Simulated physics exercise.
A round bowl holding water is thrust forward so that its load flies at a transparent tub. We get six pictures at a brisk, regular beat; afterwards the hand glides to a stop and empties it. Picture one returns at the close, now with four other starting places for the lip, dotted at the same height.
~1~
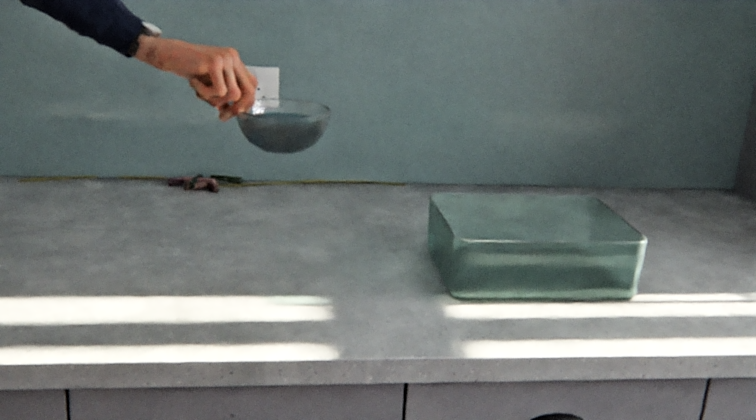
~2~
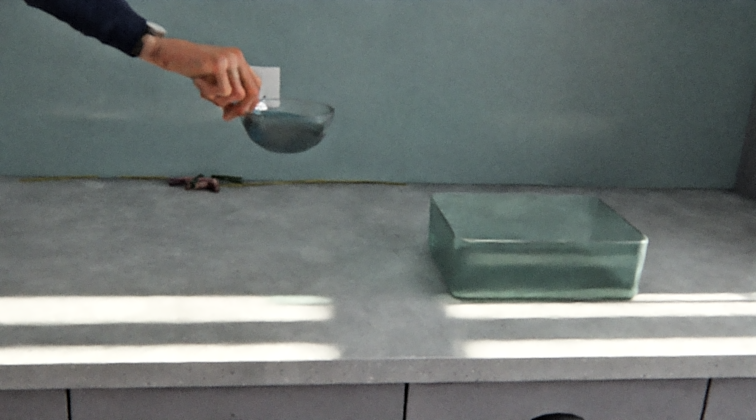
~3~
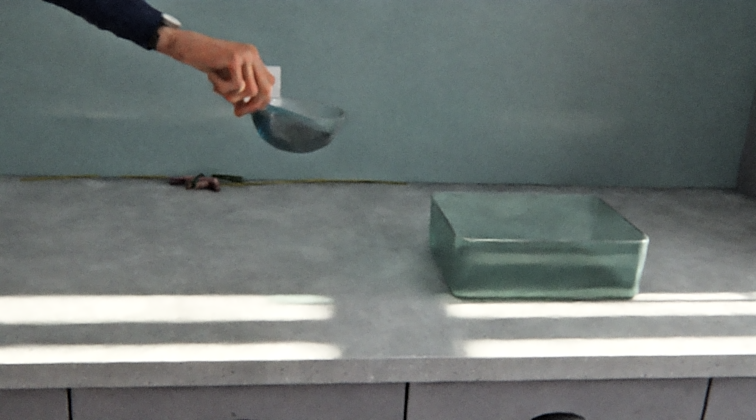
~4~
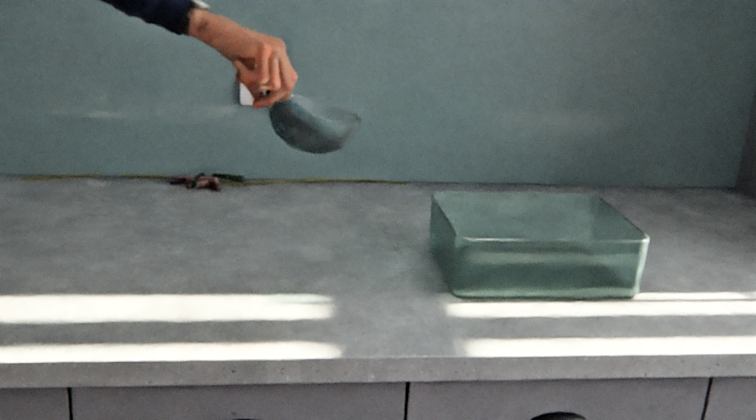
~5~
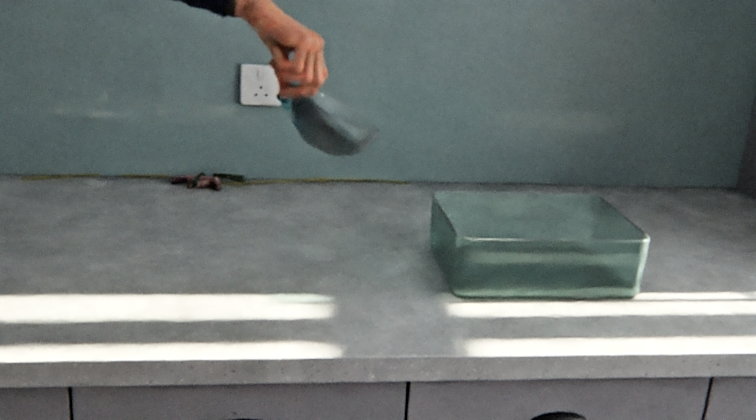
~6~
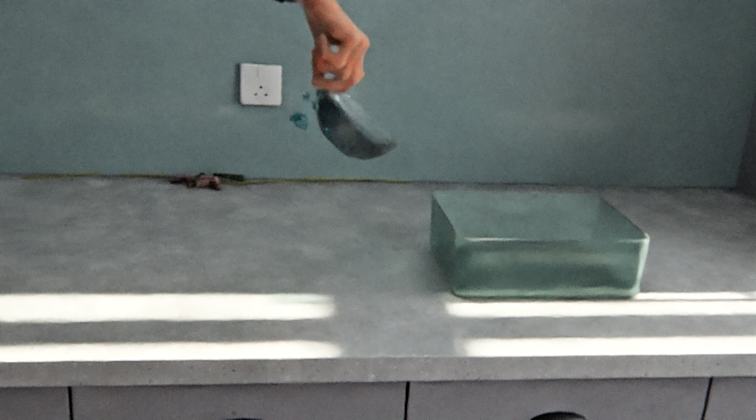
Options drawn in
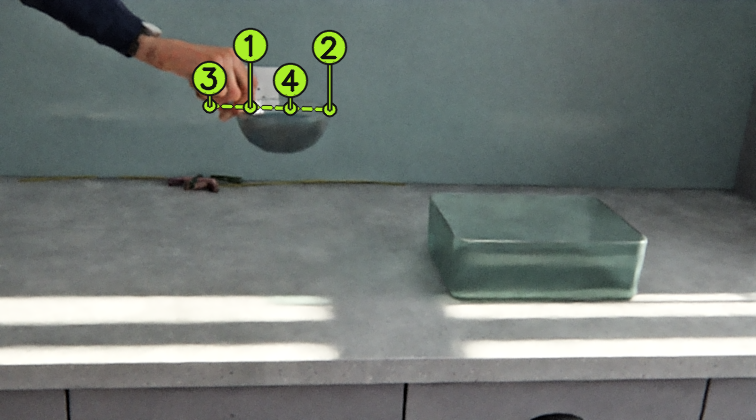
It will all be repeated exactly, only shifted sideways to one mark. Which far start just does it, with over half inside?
Use dot 4.
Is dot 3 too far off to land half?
Yes, it does.
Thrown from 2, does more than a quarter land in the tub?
Yes.
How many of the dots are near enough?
Two of them.
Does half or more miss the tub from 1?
Yes, that goes wrong.
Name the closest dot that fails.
That would be 1.
In lime, 1 at (250, 107); 2 at (329, 109); 3 at (209, 106); 4 at (290, 108).
For dot 1, about 10 % lands in the tub, 85 % falls short and 5 % goes beside or beyond.
For dot 2, about 75 % lands in the tub, 5 % falls short and 20 % goes beside or beyond.
For dot 3, about 0 % lands in the tub, 96 % falls short and 4 % goes beside or beyond.
For dot 4, about 76 % lands in the tub, 10 % falls short and 14 % goes beside or beyond.
